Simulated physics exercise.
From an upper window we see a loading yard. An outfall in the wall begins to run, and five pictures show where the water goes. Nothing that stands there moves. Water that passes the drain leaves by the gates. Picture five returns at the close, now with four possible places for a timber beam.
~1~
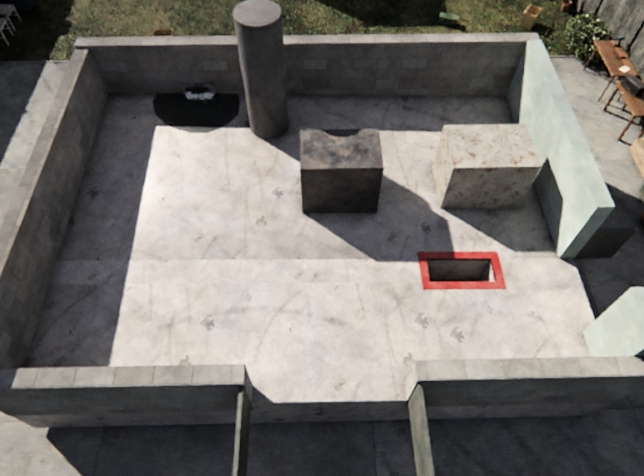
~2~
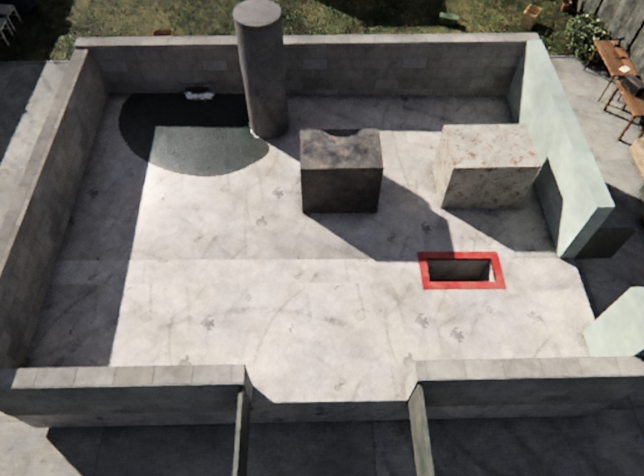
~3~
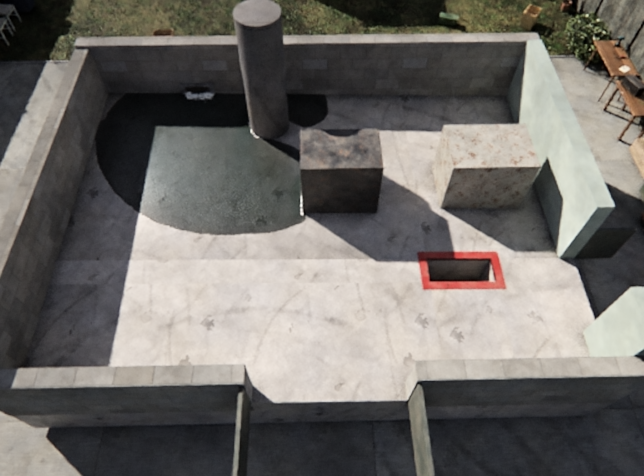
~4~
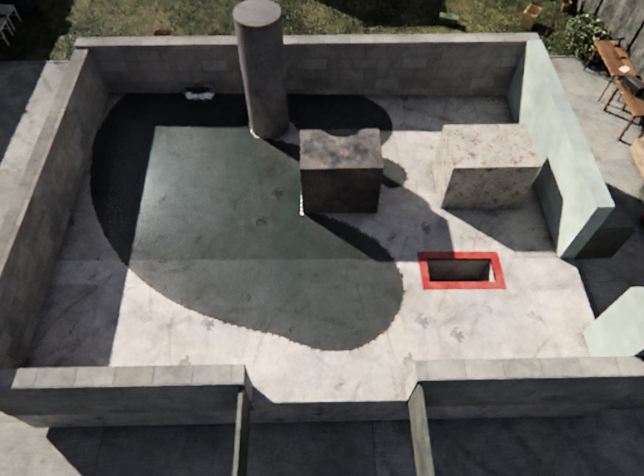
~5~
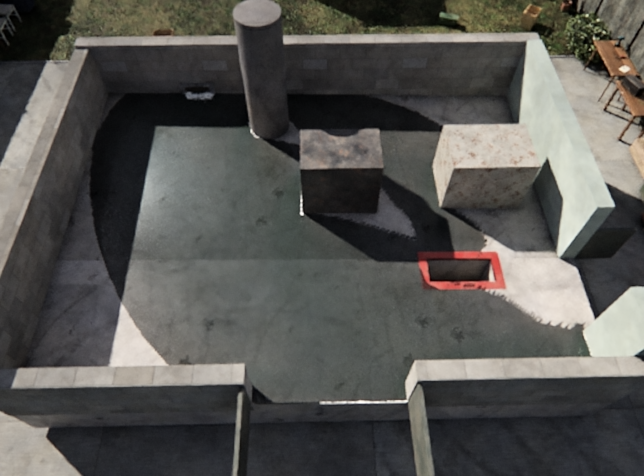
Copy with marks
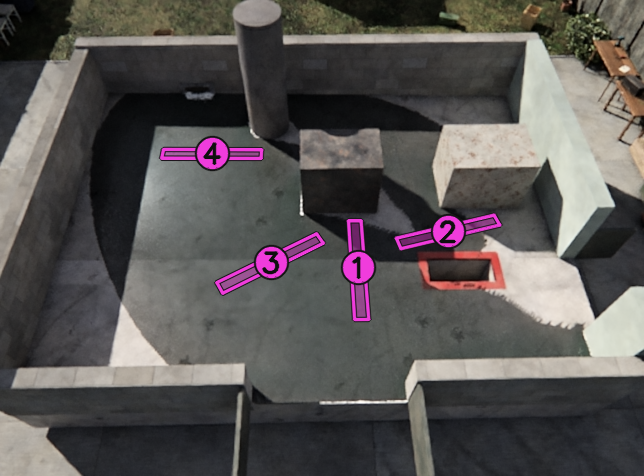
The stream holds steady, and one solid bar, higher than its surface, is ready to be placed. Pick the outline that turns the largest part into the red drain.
The answer is place 3.
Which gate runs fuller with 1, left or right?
The left gate.
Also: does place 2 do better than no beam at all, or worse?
Place 2 is worse.
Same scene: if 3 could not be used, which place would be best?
That is place 4.
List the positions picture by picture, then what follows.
Outfall at (198, 89); red drain at (461, 270); open gate at (570, 293); open gate at (329, 384); water covers 3 % of the ground and shows as far out as (187, 128); red drain still dry.
Water covers 11 % of the ground and shows as far out as (237, 166); red drain still dry.
Water covers 24 % of the ground and shows as far out as (296, 214); red drain still dry.
Water covers 45 % of the ground and shows as far out as (369, 330); red drain still dry.
Water covers 68 % of the ground and shows as far out as (551, 329); red drain taking water.
On the marked copy, 1 from (361, 319) to (354, 220); 2 from (398, 243) to (496, 220); 3 from (219, 287) to (319, 238); 4 from (162, 153) to (261, 154).
For place 1, about 9 % of the stream runs into the red drain, about 91 % out by the gates.
For place 2, about 9 % of the stream runs into the red drain, about 91 % out by the gates.
For place 3, about 33 % of the stream runs into the red drain, about 67 % out by the gates.
For place 4, about 26 % of the stream runs into the red drain, about 73 % out by the gates.
